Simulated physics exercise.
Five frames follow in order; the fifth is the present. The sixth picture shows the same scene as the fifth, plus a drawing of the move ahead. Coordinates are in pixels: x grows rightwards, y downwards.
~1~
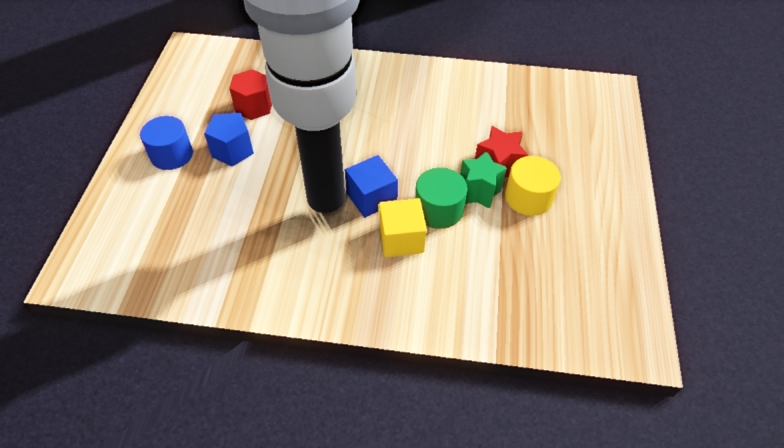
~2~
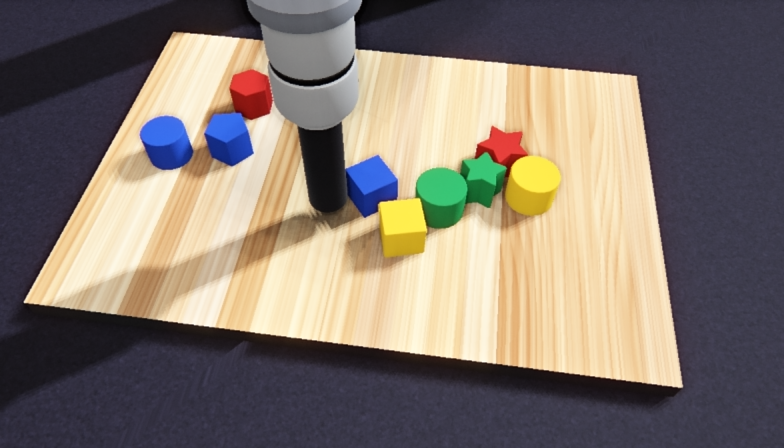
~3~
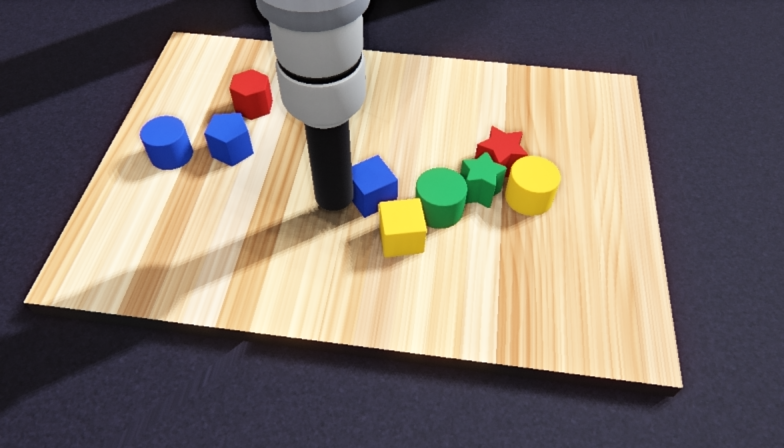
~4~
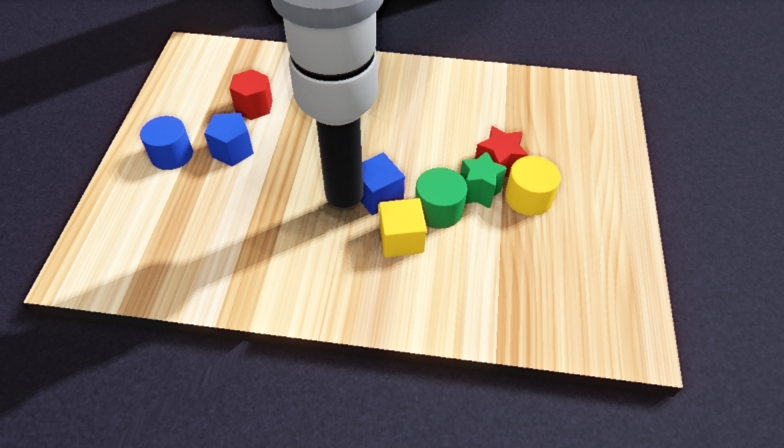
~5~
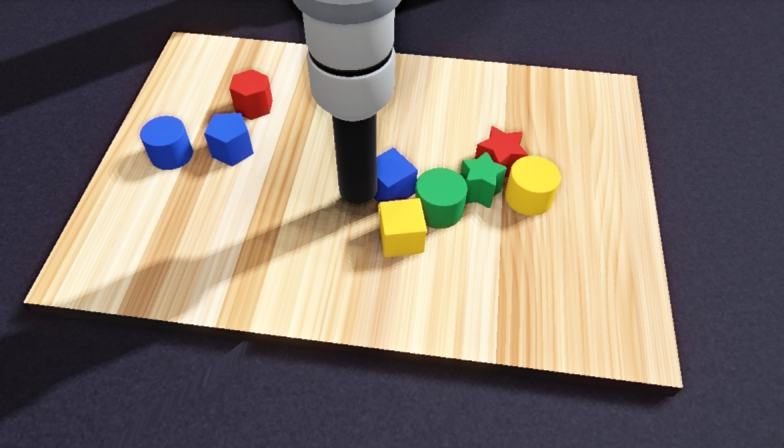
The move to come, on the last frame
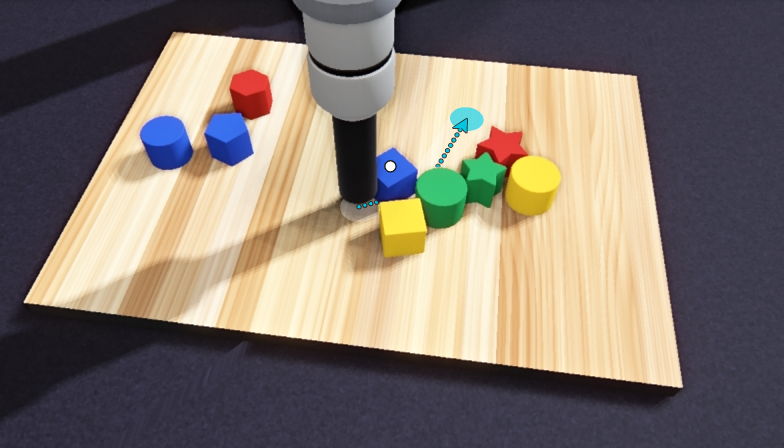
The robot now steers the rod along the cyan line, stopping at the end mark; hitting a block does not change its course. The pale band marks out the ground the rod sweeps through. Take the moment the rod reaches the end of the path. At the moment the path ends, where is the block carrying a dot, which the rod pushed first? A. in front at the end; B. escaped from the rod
Correct choice: A.
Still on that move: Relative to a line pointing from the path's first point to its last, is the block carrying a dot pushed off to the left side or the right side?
Pushed left.
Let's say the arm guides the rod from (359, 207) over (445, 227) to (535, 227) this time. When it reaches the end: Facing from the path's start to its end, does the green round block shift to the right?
It seems not.
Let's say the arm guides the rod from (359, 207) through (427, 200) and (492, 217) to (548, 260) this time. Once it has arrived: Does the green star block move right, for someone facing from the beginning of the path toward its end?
Short answer: Yes.
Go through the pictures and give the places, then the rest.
The first picture shows lower end of the rod (326, 198), tops of blocks, blue square piece (371, 174), yellow square piece (402, 216), green round block (442, 186), green star block (484, 168).
The second picture shows rod (328, 198), blocks as before.
The third picture shows rod (334, 196), blocks as before.
The fourth picture shows rod (344, 193), blue square piece (378, 171).
The fifth picture shows rod (358, 190), blue square piece (390, 166), yellow square piece (402, 216), green round block (442, 186), green star block (484, 168).
The drawn path runs from (359, 207) via (414, 189) and (445, 154), ending at (467, 119); the dot is on the blue square piece.
The first path, step by step. One third of the way, rod (416, 172); blue square piece (435, 142), turned 20° anticlockwise; green round block (453, 186); green star block (489, 172), turned 25° anticlockwise.
Two thirds of the way, rod (448, 136); blue square piece (465, 108), turned 25° anticlockwise; green round block (455, 186); green star block (491, 172), turned 25° anticlockwise.
At the end, rod (469, 101); blue square piece (488, 75), turned 15° anticlockwise; yellow square piece not moved; green round block (455, 186); green star block (491, 172), turned 25° anticlockwise.
